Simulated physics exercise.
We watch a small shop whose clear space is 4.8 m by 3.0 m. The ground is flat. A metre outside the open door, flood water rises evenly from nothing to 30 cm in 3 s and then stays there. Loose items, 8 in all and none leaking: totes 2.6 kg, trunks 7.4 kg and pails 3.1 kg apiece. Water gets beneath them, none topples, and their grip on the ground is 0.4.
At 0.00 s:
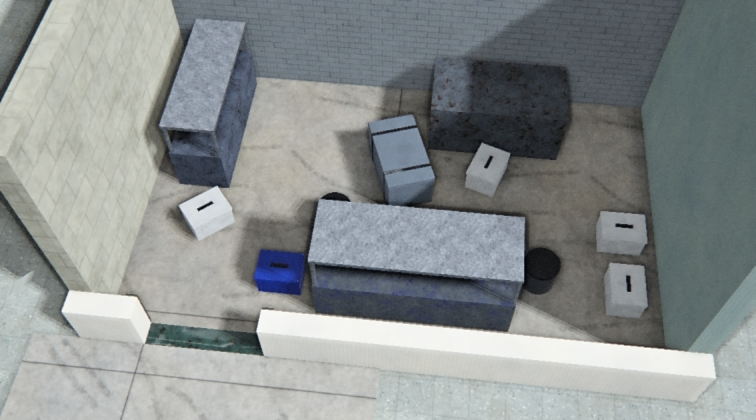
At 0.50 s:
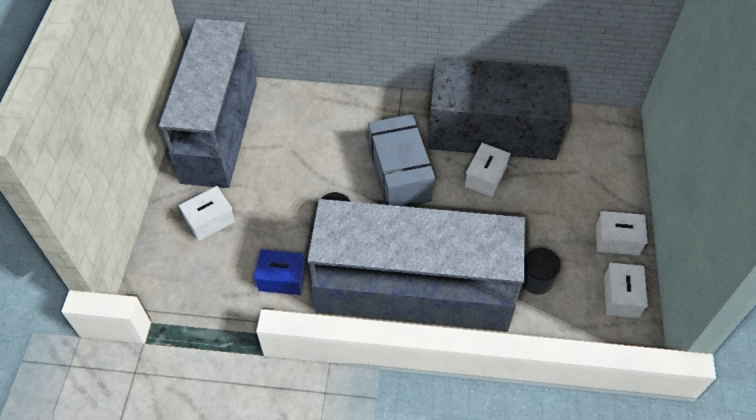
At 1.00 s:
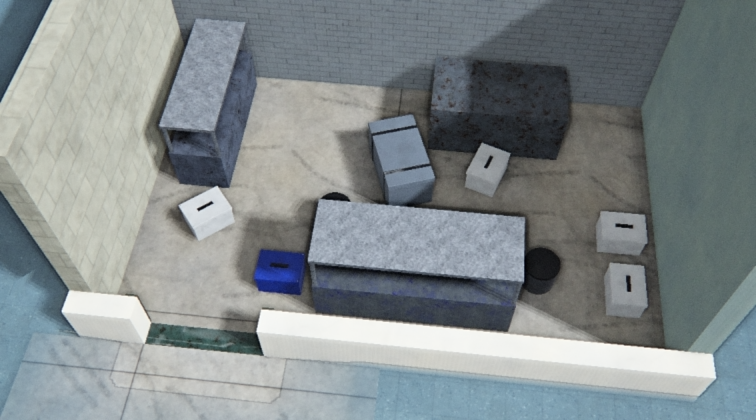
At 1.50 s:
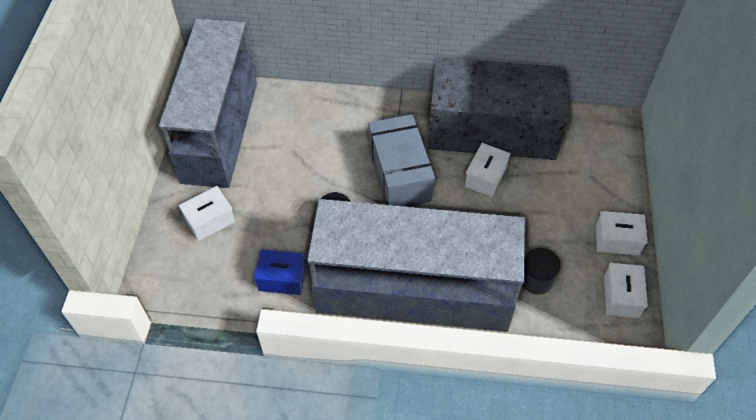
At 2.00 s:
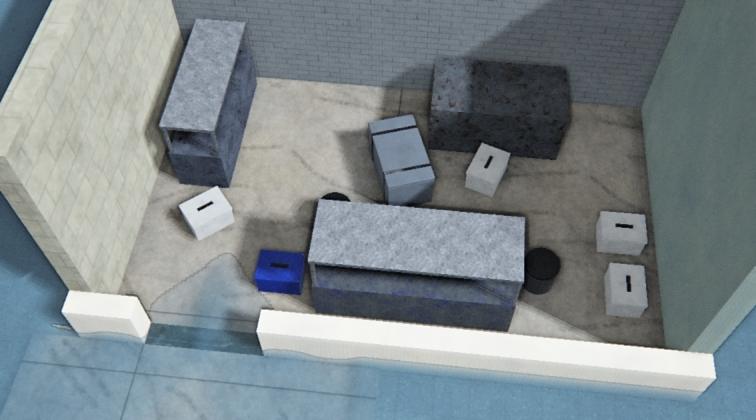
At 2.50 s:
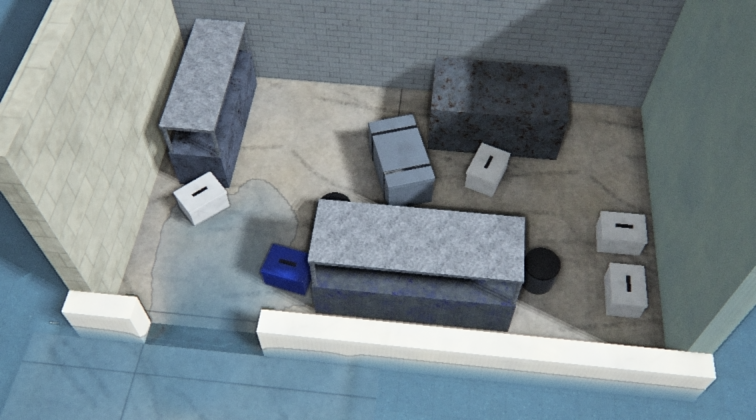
Water surrounds a small walled room, then spreads inside, shifting a white box and blue box.
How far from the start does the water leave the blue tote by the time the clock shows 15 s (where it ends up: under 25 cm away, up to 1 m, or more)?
Blue tote ends far away.
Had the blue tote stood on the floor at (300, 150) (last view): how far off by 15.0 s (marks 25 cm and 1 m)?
It gets carried off.
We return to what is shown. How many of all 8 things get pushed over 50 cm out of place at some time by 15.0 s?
I count 8.
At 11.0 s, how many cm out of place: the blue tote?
Roughly 200 cm by then.
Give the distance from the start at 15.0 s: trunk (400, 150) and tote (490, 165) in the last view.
In turn: 200 cm, 120 cm.
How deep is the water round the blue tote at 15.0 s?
About 28 cm.
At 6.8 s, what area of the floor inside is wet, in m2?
Roughly 11.0 m2.
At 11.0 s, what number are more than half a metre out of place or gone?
By then 7.
After 3.5 s the blue tote is near (318, 210), 0.7 m from its start, afloat; 2 afloat.
After 6.8 s the blue tote is near (371, 71), 2.3 m from its start, afloat; 5 afloat.
After 11.0 s the blue tote is near (415, 113), 2.1 m from its start, afloat; 8 afloat.
After 15.0 s the blue tote is near (441, 217), 1.5 m from its start, afloat; 8 afloat.
